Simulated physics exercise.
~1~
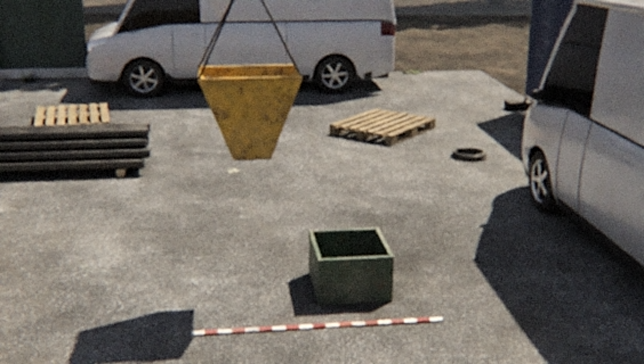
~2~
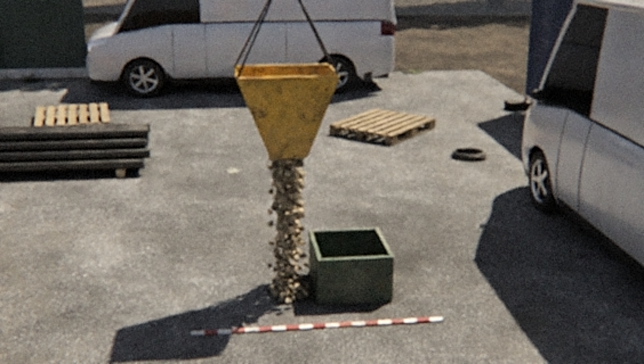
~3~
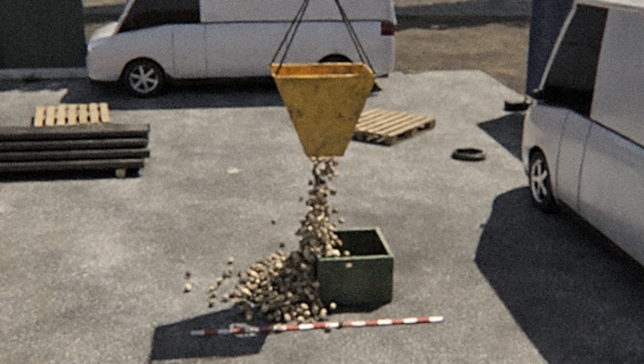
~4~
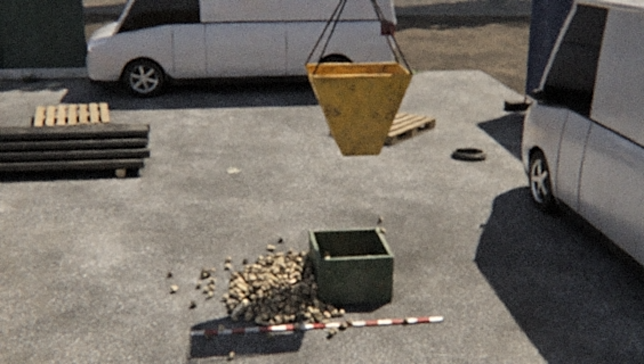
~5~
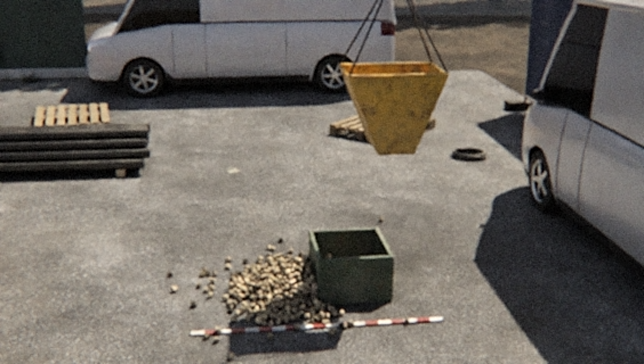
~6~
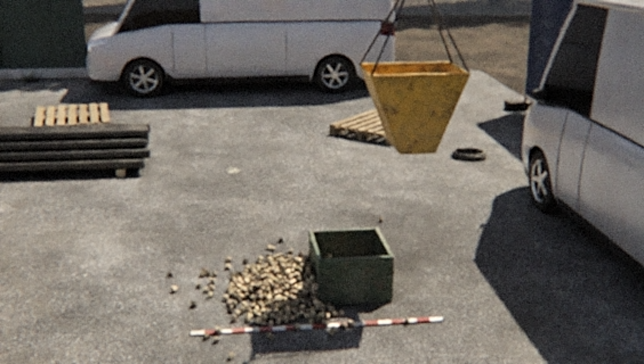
A yellow skip hangs from cables over a paved yard, with parked white vans, wooden pallets and dark pipes around it and an open green bin below. As it moves steadily to the right, a stream of pale stones pours from its bottom and lands just left of the bin. The stones pile up against the bin's left side and spread over the red and white staff, while the last of the stream reaches the bin. Emptied, the skip carries on to the right. Most of the stones end up heaped left of the bin, with a few strays scattered around.
